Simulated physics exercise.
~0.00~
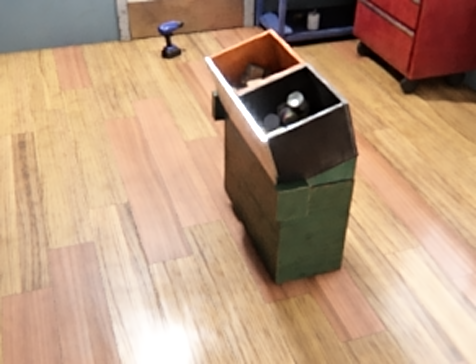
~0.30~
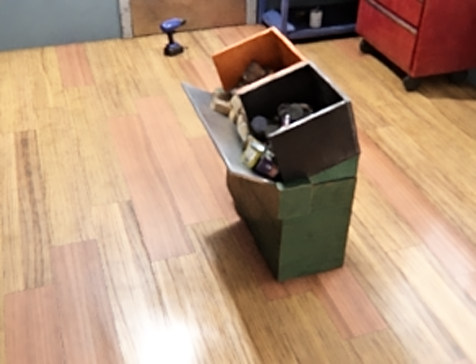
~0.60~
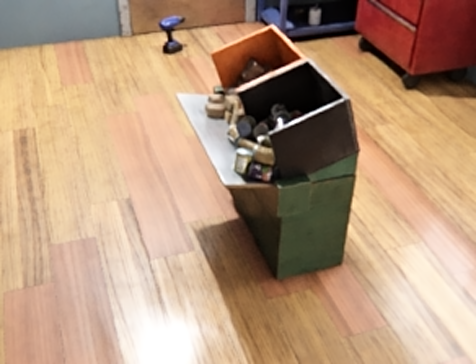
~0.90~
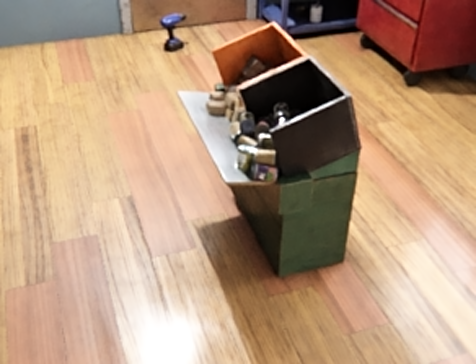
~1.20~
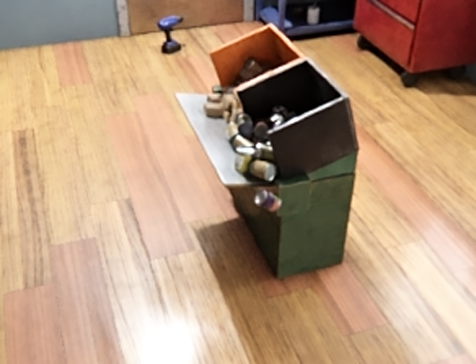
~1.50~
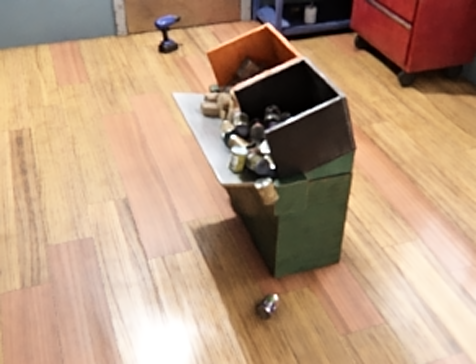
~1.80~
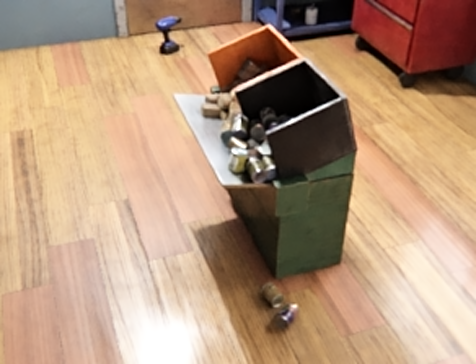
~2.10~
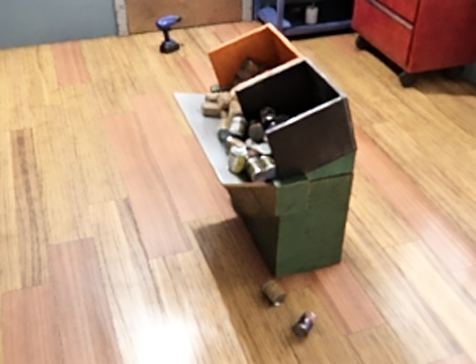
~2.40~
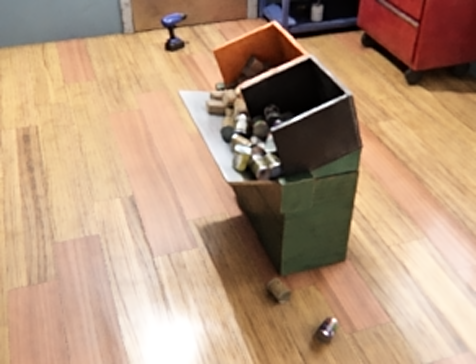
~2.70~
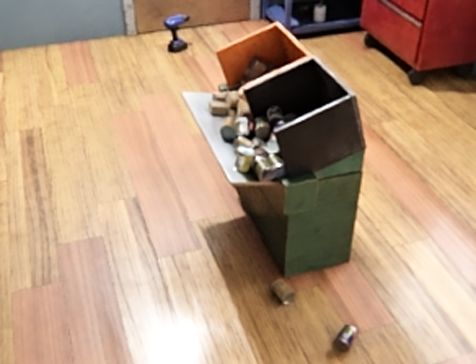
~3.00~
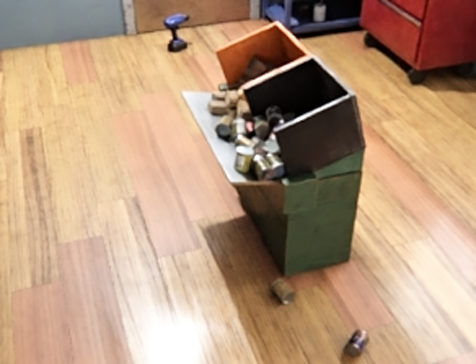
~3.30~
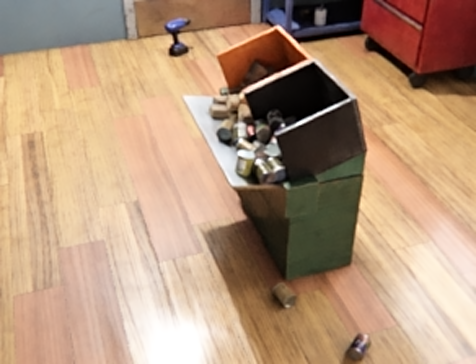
A black bin and an orange bin sit side by side on a green stand, tilted down to the left, on a wooden floor seen from above by a slightly swaying camera. A red wheeled cabinet stands at upper right and a blue tool lies near the far wall. The flap along their lower side swings open, and small tins and timber offcuts slide onto it and pile up. One tin drops over the edge to the floor, then another follows. One rolls away to the right and stops, while the other lies near the stand, the rest staying heaped above.
